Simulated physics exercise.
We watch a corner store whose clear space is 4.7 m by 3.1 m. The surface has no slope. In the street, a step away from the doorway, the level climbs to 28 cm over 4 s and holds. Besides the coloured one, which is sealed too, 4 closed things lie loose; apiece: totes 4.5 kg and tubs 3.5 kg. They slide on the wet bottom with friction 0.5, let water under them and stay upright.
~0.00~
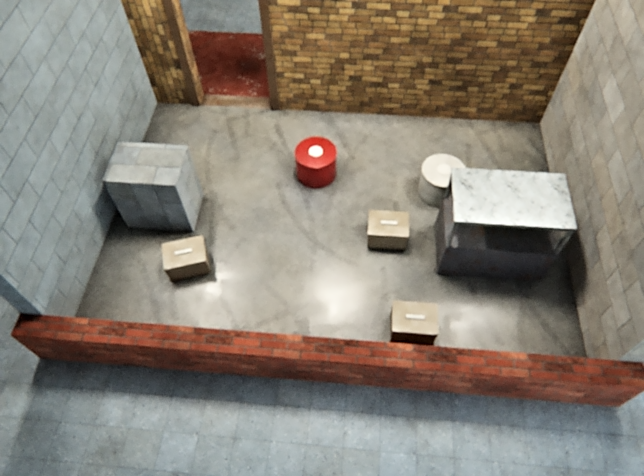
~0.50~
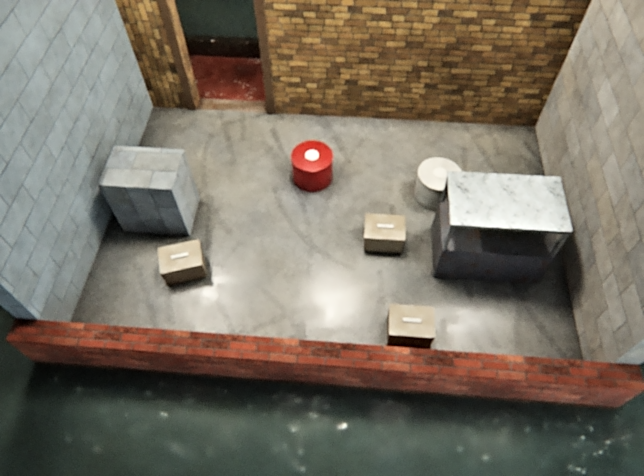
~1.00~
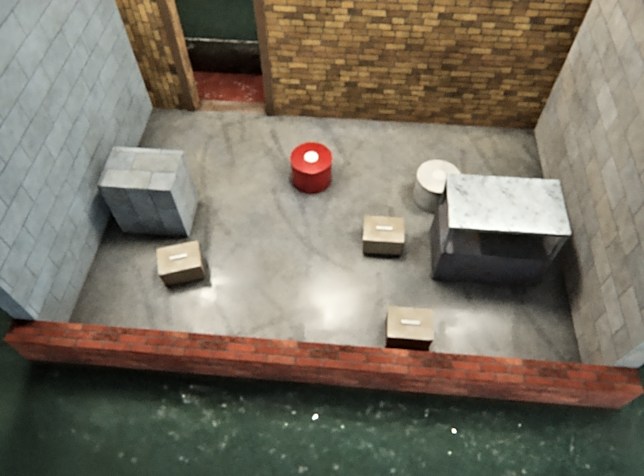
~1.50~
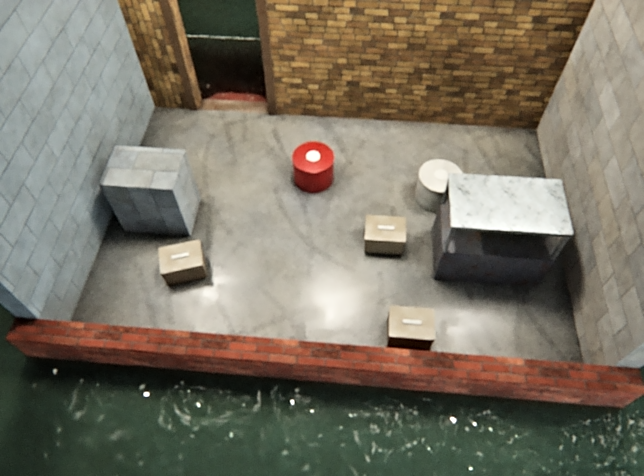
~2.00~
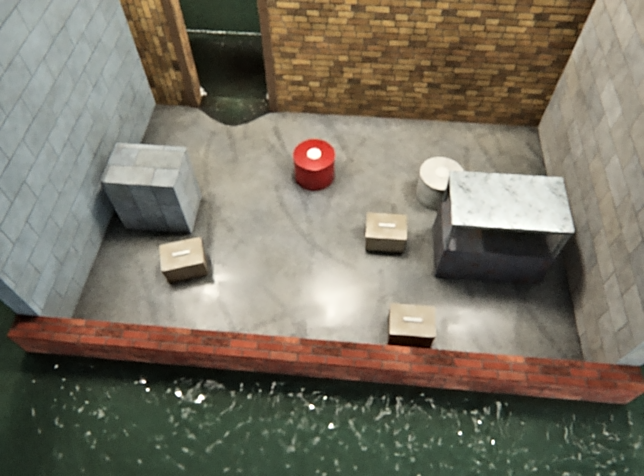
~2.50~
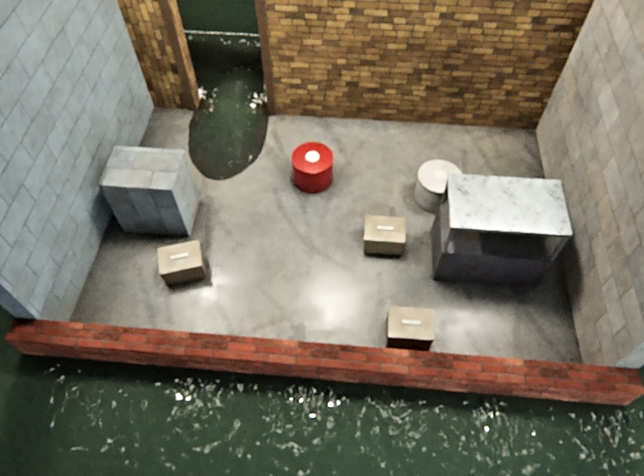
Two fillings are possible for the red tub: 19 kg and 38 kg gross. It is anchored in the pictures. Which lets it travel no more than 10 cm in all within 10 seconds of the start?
For it, the lower weight is enough.
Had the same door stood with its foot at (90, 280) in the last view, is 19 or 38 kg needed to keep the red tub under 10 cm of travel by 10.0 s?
Then the smaller load will do.
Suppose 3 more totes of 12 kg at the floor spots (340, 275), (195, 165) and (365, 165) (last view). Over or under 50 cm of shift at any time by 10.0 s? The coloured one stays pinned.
In turn: Over, more, less.
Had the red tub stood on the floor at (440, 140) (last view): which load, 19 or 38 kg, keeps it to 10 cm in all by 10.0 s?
The smaller is enough.
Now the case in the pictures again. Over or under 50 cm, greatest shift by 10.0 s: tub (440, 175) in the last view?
Answer: Short of it.
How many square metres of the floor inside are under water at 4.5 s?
Roughly 6.5 m2.
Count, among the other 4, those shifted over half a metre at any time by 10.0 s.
2 of them.
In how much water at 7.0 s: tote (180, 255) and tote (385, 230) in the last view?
Roughly 6 and 2 cm.
After 3.5 s the red tub would be 0 cm from its start with 19 kg and 0 cm from its start with 38 kg; 2 cm of water round it then.
After 4.5 s the red tub would be 0 cm from its start with 19 kg and 0 cm from its start with 38 kg; 3 cm of water round it then.
After 7.0 s the red tub would be 0 cm from its start with 19 kg and 0 cm from its start with 38 kg; 4 cm of water round it then.
After 10.0 s the red tub would be 0 cm from its start with 19 kg and 0 cm from its start with 38 kg; 5 cm of water round it then.
